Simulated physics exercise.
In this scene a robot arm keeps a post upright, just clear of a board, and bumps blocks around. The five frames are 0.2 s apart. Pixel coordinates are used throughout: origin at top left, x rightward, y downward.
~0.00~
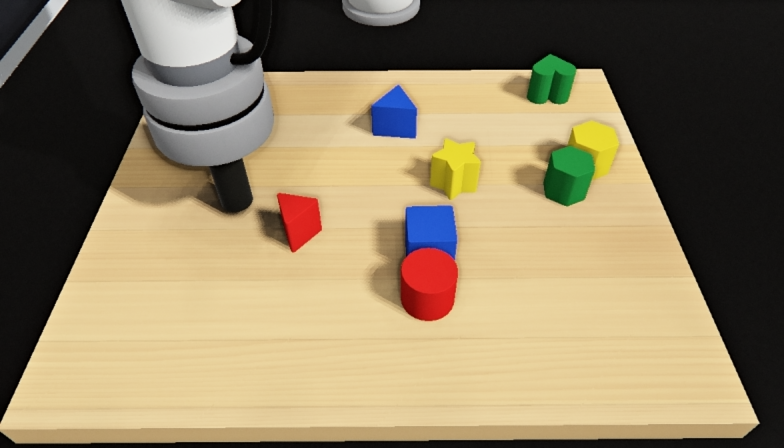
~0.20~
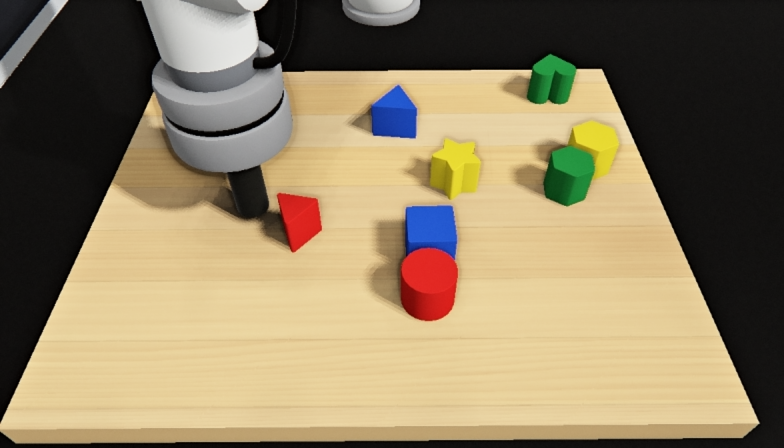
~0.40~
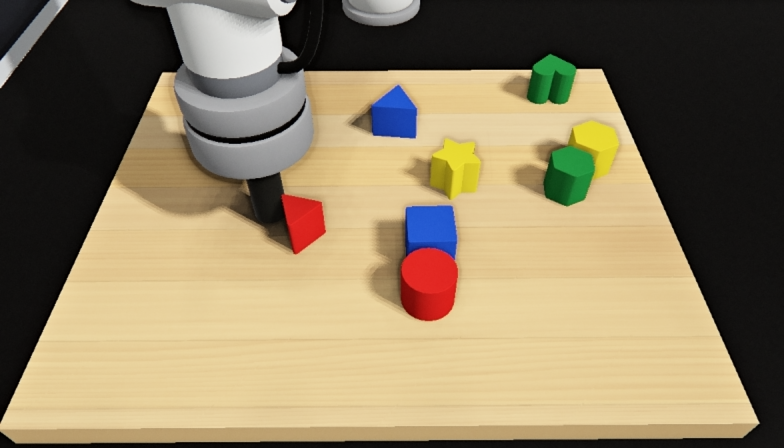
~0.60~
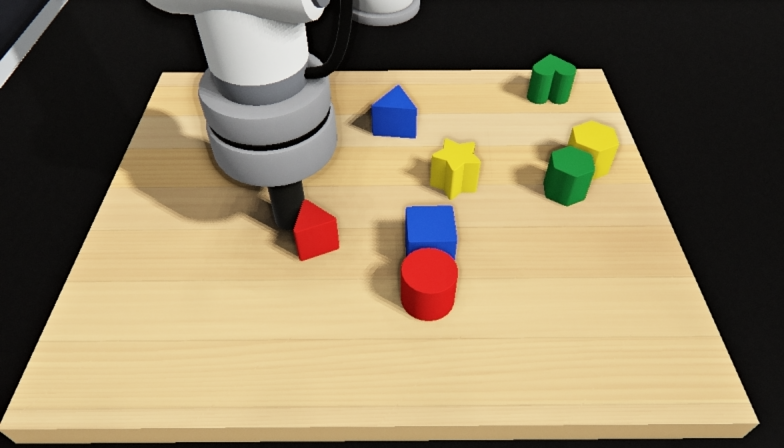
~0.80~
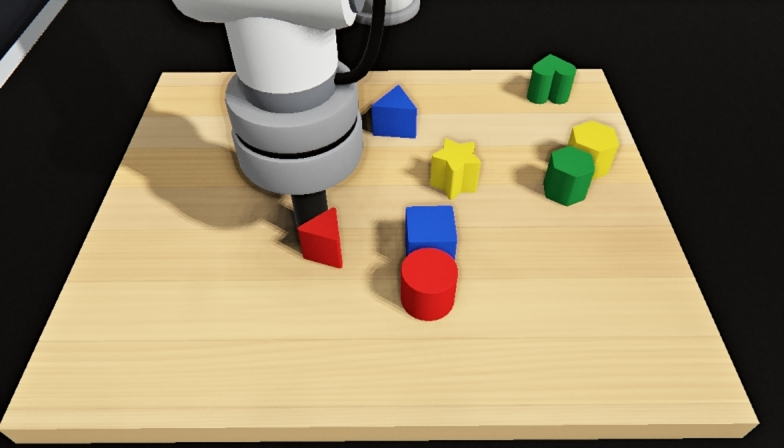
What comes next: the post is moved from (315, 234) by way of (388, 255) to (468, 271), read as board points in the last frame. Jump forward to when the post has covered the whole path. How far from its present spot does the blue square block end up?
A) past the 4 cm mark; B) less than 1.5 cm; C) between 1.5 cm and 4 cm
Correct choice: A.
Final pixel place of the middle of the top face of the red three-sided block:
Just about (344, 240).
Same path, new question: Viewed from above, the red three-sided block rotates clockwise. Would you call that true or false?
That is true.
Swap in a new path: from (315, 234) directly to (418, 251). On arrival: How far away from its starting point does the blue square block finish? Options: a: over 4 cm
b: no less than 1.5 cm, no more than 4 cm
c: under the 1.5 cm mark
The answer is b.
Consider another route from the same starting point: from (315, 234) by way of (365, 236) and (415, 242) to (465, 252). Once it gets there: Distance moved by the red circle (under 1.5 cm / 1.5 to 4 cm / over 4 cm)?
I'd go with under 1.5 cm for this block.
What follows on the original path. One third of the way, post (363, 240); red three-sided block (344, 240), turned 55° clockwise.
Two thirds of the way, post (415, 254); red three-sided block (344, 240), turned 60° clockwise; blue square block (456, 223), turned 20° anticlockwise.
At the end, post (470, 264); red three-sided block (344, 240), turned 60° clockwise; red circle (435, 274); blue square block (500, 218), turned 60° anticlockwise.
